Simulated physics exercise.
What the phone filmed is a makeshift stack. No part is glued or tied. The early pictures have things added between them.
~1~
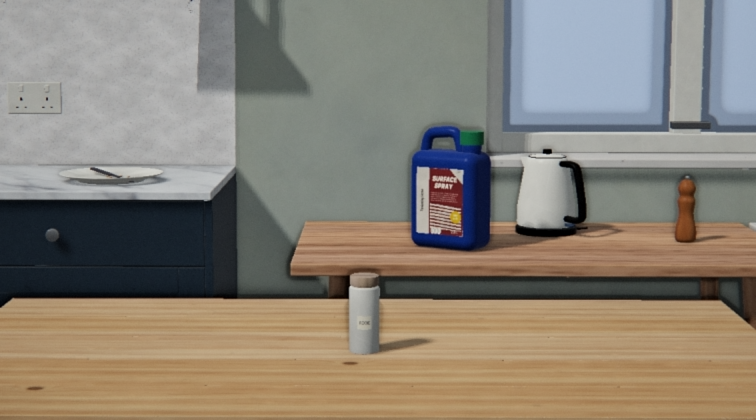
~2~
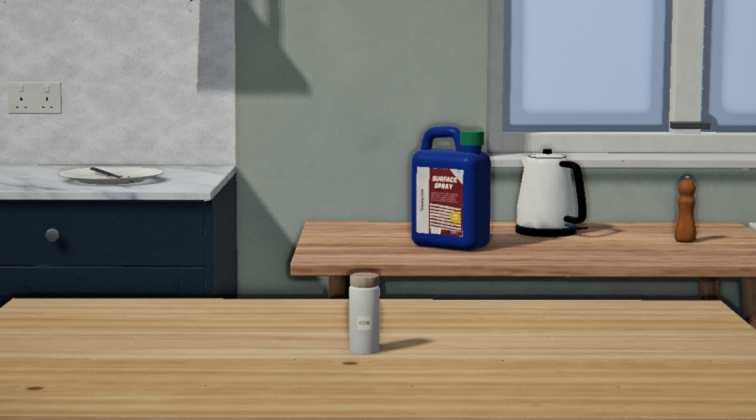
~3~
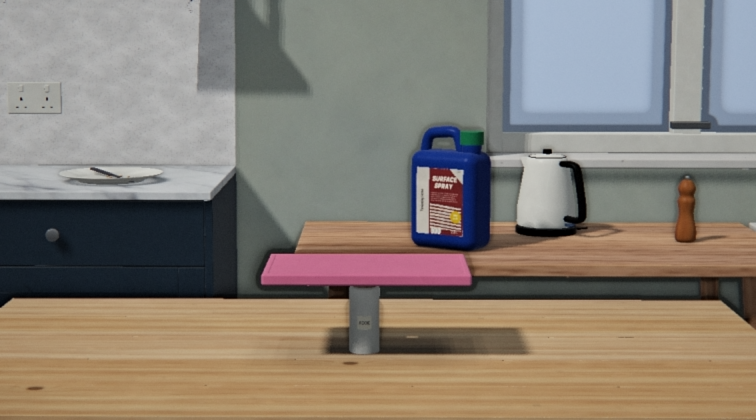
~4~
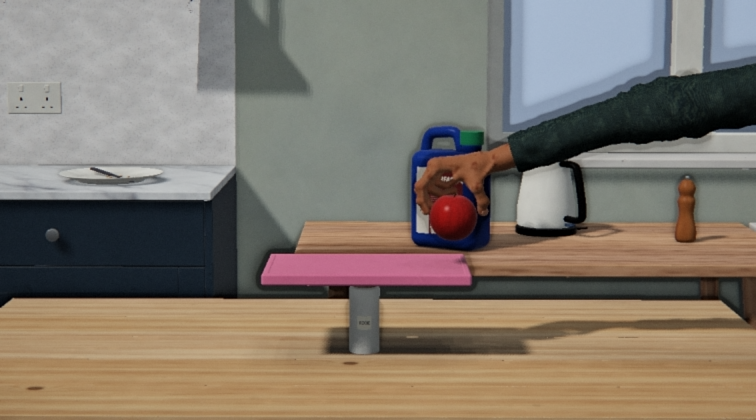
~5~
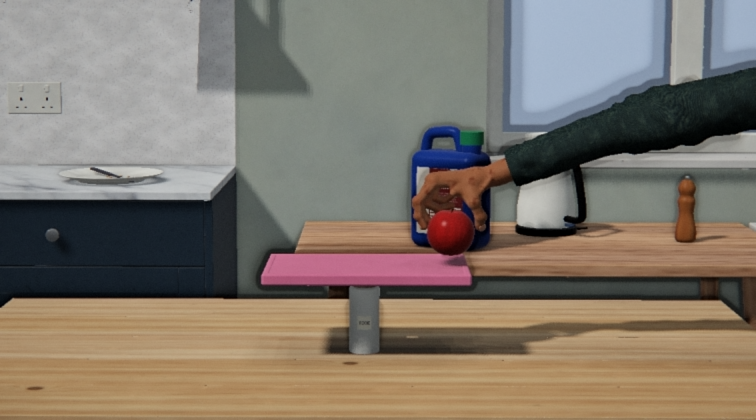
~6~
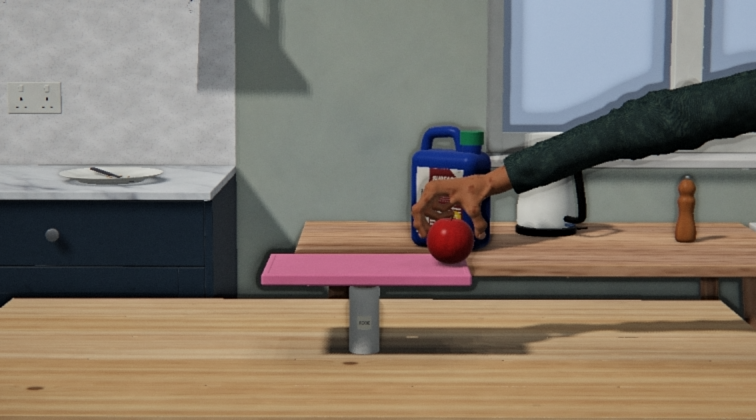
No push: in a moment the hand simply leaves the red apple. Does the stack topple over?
Yes, the result: A fall.
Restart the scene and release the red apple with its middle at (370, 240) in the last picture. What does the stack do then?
What happens next is that it remains standing.
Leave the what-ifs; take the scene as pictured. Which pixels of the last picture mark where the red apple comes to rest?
Somewhere around (488, 329) in the last picture.
Then, 0.40 s later than the last frame, red apple now fallen; pink lid tilted by 61°.
Then, 0.70 s later than the last frame, pink lid now fallen; white shaker tilted by 63°.
Then, 0.80 s later than the last frame, white shaker now fallen.
When it is over, fallen, red apple, pink lid and white shaker. End places, in pixels of the last picture, red apple near (488, 330). The stack loses its balance.
